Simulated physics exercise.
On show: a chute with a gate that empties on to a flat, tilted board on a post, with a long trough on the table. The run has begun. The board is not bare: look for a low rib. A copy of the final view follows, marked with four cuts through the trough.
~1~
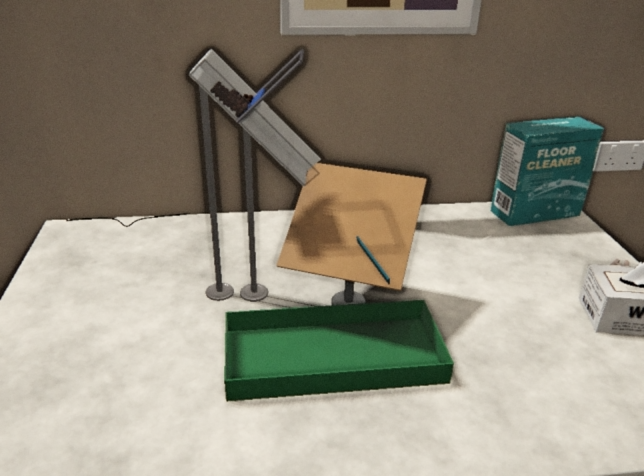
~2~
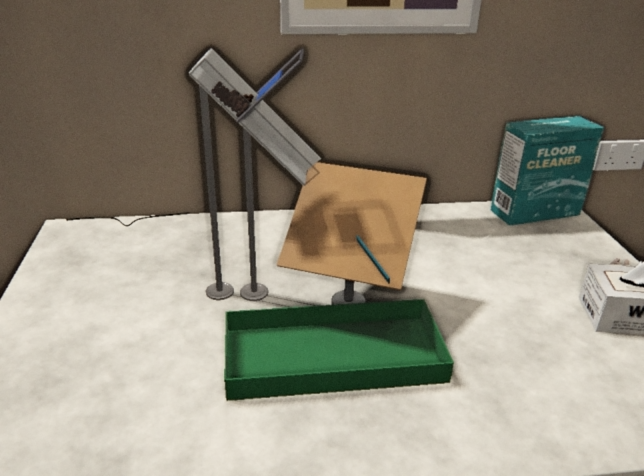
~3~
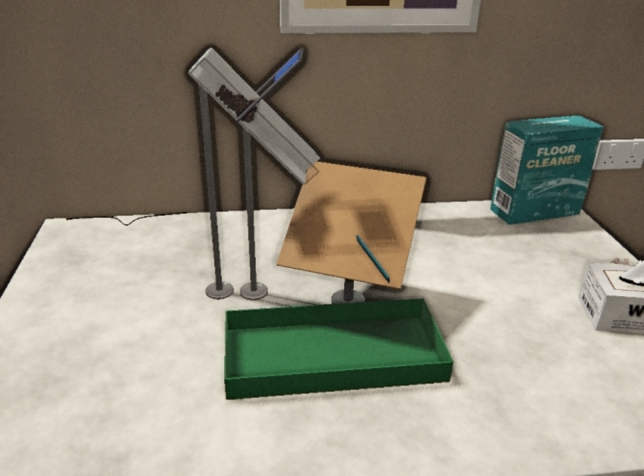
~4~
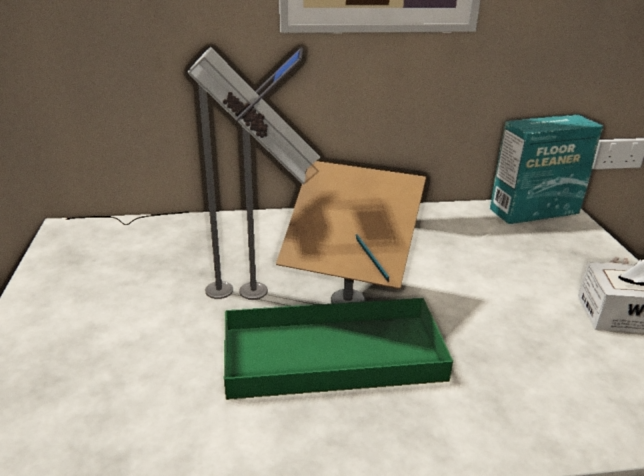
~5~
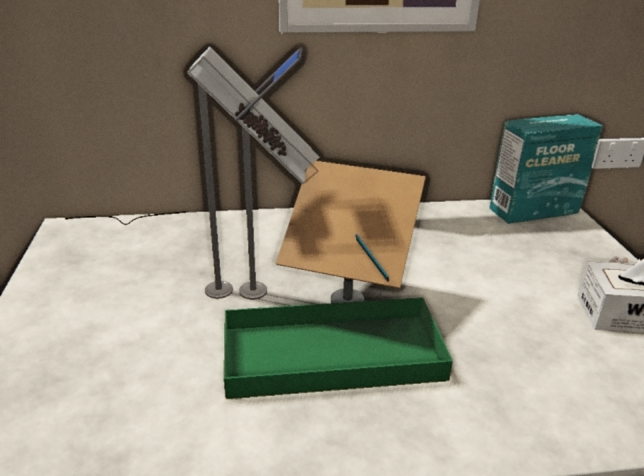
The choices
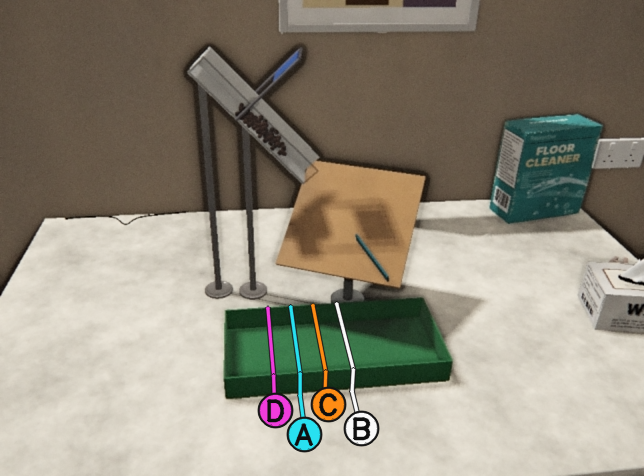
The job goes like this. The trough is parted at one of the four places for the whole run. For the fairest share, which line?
Use line B.
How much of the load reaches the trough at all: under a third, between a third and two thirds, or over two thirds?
Over two thirds.
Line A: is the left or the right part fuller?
More lands on the right.
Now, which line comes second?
C.
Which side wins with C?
The right side.
On the marked copy, line A crosses the front rim at (300, 372); line B crosses the front rim at (353, 368); line C crosses the front rim at (325, 370); line D crosses the front rim at (273, 374).
With A, of what is caught, a small part on the left of the divider, most on the right.
With B, of what is caught, about half on the left of the divider, about half on the right.
With C, of what is caught, about a quarter on the left of the divider, most on the right.
With D, of what is caught, a stray few on the left of the divider, nearly all on the right.
